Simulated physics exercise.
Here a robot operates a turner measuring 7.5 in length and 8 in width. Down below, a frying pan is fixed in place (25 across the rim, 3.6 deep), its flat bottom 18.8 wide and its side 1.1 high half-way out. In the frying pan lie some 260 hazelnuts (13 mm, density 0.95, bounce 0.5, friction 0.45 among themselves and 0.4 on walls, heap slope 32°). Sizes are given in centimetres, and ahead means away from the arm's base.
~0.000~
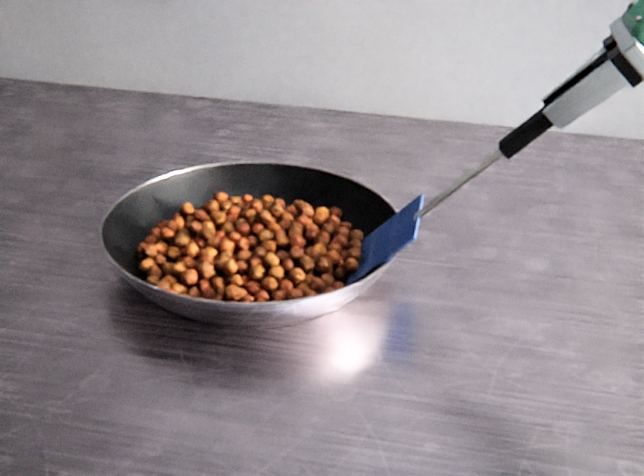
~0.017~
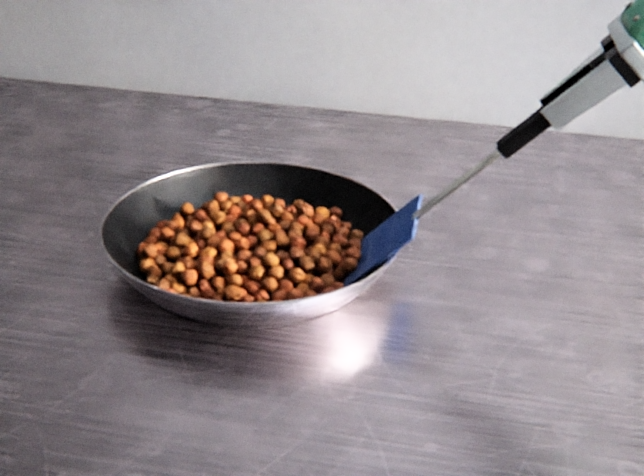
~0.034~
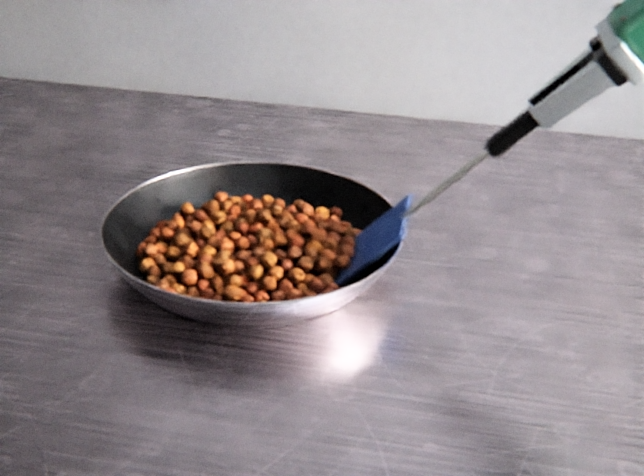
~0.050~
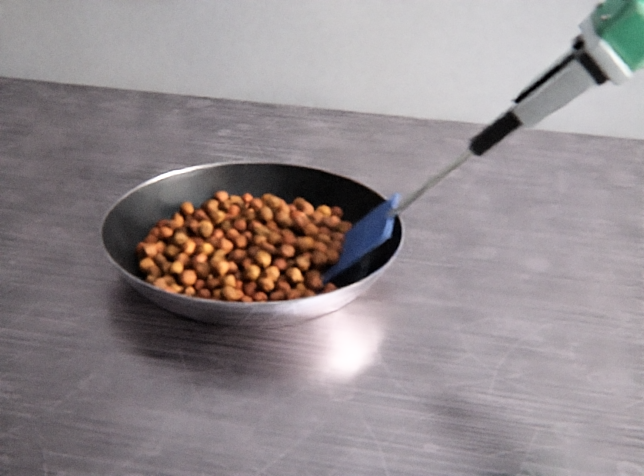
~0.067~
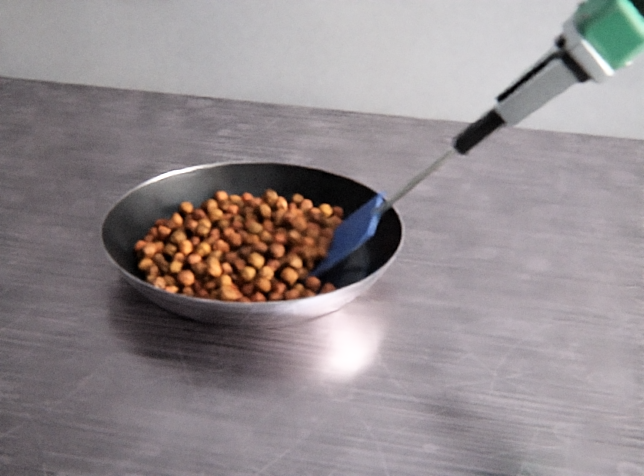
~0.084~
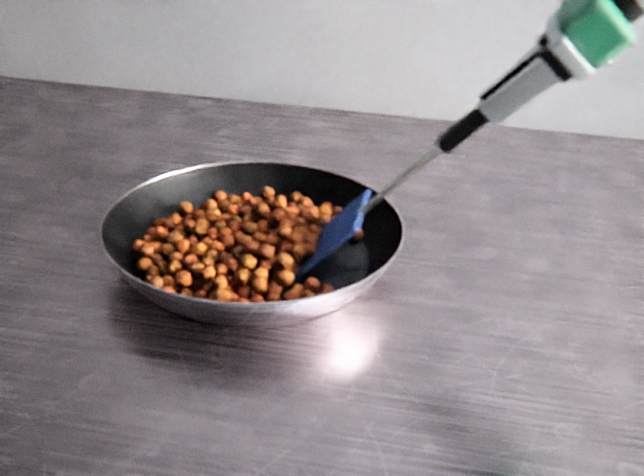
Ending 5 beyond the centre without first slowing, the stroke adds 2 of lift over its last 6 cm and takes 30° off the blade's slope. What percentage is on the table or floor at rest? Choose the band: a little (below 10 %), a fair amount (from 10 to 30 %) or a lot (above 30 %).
It is a little, below 10 %.
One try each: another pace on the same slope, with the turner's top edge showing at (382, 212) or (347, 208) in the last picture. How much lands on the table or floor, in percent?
First try around 0 %, second try around 0 %.
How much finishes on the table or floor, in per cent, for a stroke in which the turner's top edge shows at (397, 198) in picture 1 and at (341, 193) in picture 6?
About 0 per cent.
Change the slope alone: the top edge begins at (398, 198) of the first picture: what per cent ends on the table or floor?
0 percent or so.
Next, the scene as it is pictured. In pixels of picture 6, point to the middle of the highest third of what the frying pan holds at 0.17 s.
Near (228, 228).
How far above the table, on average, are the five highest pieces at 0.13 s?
About 4 centimetres.
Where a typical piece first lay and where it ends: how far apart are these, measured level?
The answer is about 3 cm.
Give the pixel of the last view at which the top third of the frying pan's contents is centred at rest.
Approximately at pixel (171, 224).
After 0.13 s, sloping 45°, highest piece 5 above the table; 263 in the frying pan.
After 0.17 s, sloping 32°, highest piece 5 above the table; 263 in the frying pan.
After 0.39 s, sloping 17°, highest piece 5 above the table; 261 in the frying pan, 2 on the table or floor.
After 1.44 s, sloping 17°, highest piece 5 above the table; 261 in the frying pan, 2 on the table or floor.
At rest, 261 in the frying pan, 2 on the table or floor. That is 1 % on the table or floor.
